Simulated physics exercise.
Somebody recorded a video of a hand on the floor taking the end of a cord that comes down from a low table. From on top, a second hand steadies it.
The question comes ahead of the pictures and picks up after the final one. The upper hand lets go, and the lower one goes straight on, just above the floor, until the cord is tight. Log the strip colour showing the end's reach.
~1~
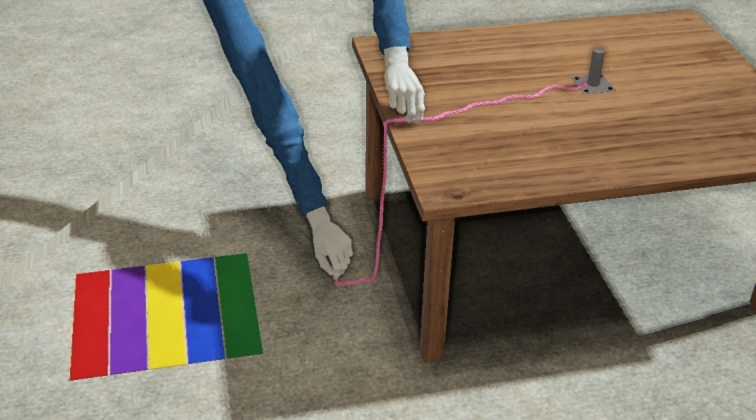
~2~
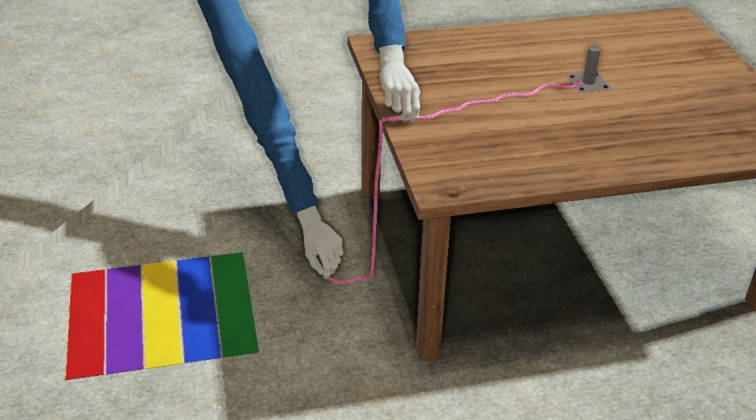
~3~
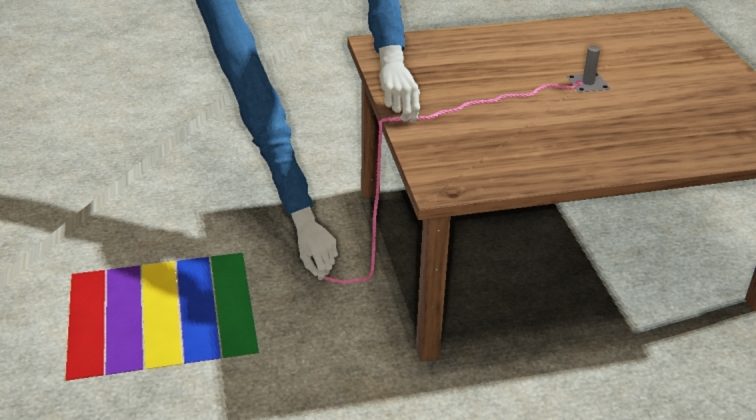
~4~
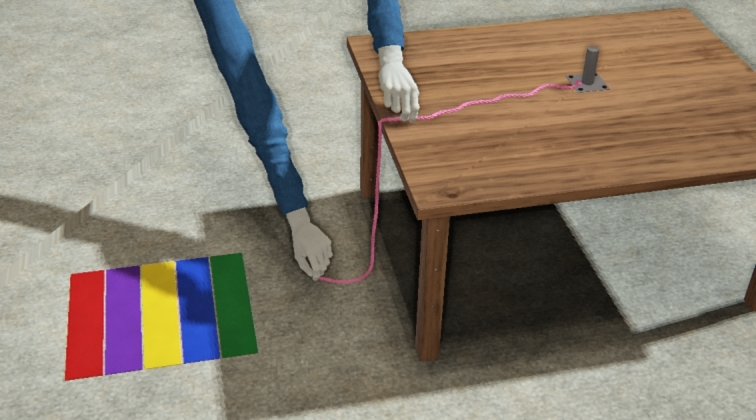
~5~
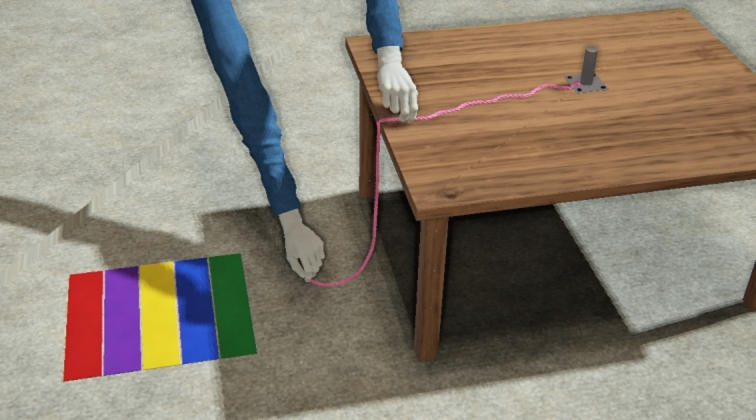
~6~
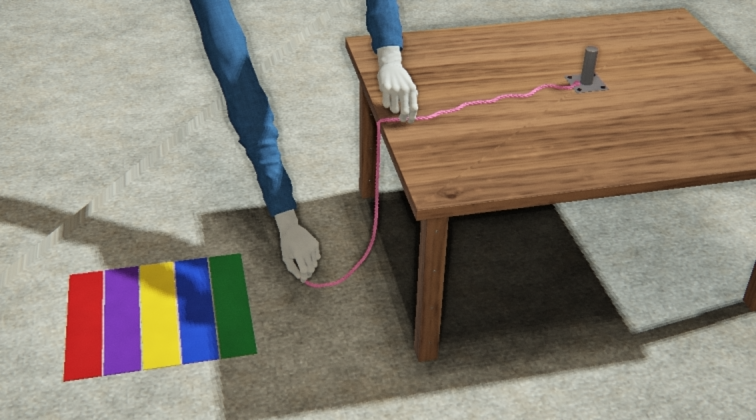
Reach: Blue strip.
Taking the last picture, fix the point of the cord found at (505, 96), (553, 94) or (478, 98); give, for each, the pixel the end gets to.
First (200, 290), next (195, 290), last (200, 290).
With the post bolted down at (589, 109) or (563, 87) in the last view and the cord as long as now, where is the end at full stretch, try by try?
Approximate pixels: (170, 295); (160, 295).
A little later, end near (257, 284); short of the strips.
Next, end near (216, 289); over green.
When it is tight, end near (193, 292); over blue. Over blue.
